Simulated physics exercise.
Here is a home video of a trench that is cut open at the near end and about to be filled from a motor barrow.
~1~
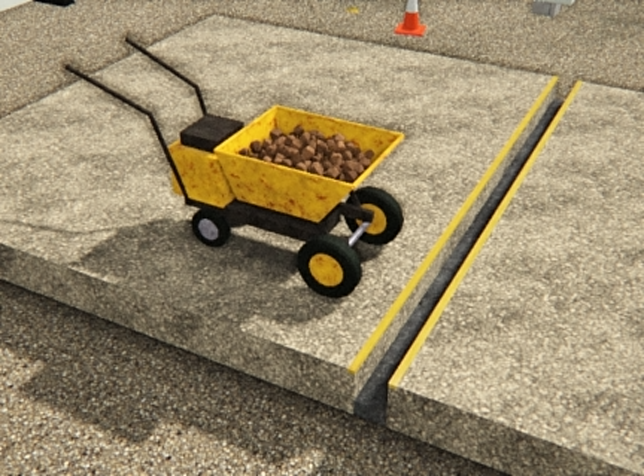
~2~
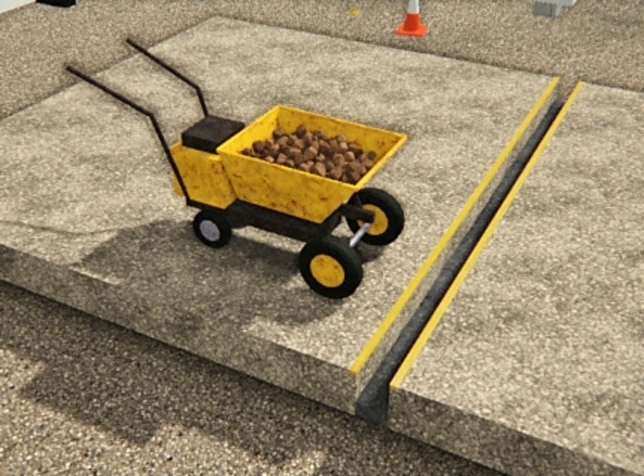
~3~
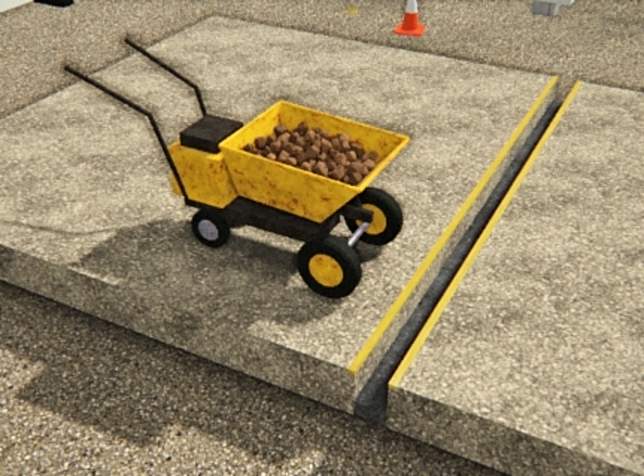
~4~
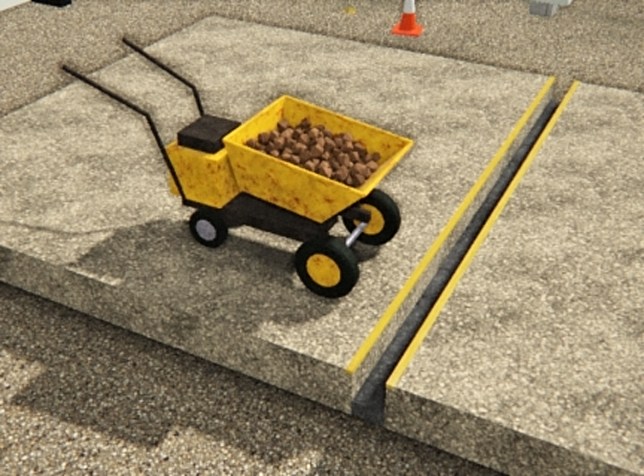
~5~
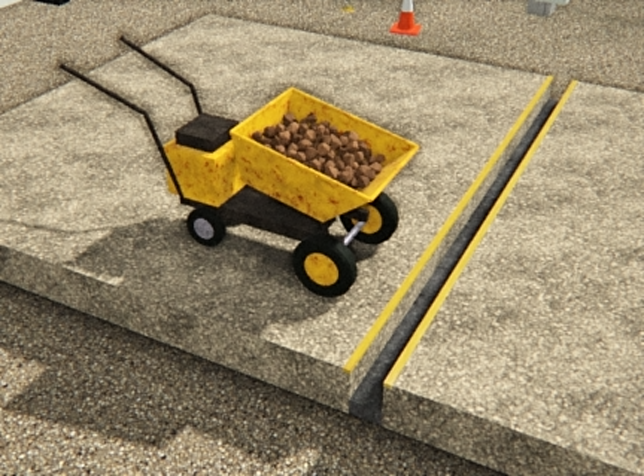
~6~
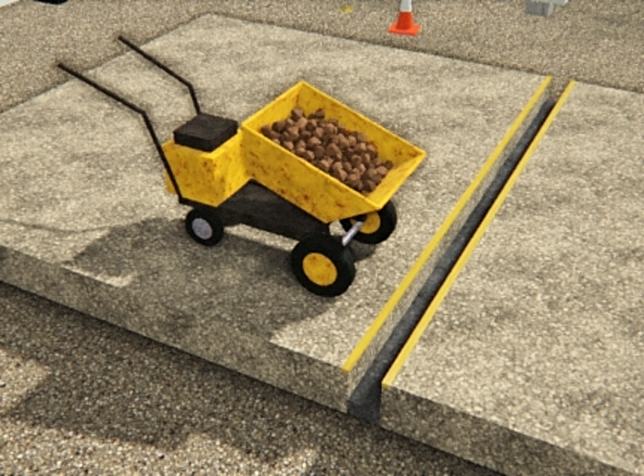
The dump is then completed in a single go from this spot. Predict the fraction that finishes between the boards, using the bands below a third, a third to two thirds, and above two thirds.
Most likely the part landing in the trench will be short of a third.
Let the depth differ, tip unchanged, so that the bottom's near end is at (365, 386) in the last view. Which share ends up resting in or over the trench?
I'd guess about 10 %.
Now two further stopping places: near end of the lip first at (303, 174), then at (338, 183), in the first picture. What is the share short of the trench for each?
In order, close to 20 and 0 in a hundred.
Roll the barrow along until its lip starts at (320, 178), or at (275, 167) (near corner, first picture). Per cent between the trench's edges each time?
You'd see around 60 per cent the first time and around 50 per cent the second.
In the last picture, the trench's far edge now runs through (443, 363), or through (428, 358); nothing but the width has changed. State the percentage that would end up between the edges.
Roughly 60 % first, 40 % second.
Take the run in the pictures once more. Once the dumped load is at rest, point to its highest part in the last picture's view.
Roughly (457, 283).
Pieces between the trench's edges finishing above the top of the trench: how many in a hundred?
Roughly 5 percent.
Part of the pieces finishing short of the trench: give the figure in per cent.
0 %.
Soon after the last picture, skip tipped steeply; all in the skip.
A little later, skip tipped steeply; most in the skip; a small part beyond it; a small part falling.
Later still, skip tipped right over; about a quarter in the skip; a stray few in or heaped over the trench; most beyond it; a stray few falling.
By the end, skip tipped right over; a small part in the skip; a small part in or heaped over the trench; most beyond it.
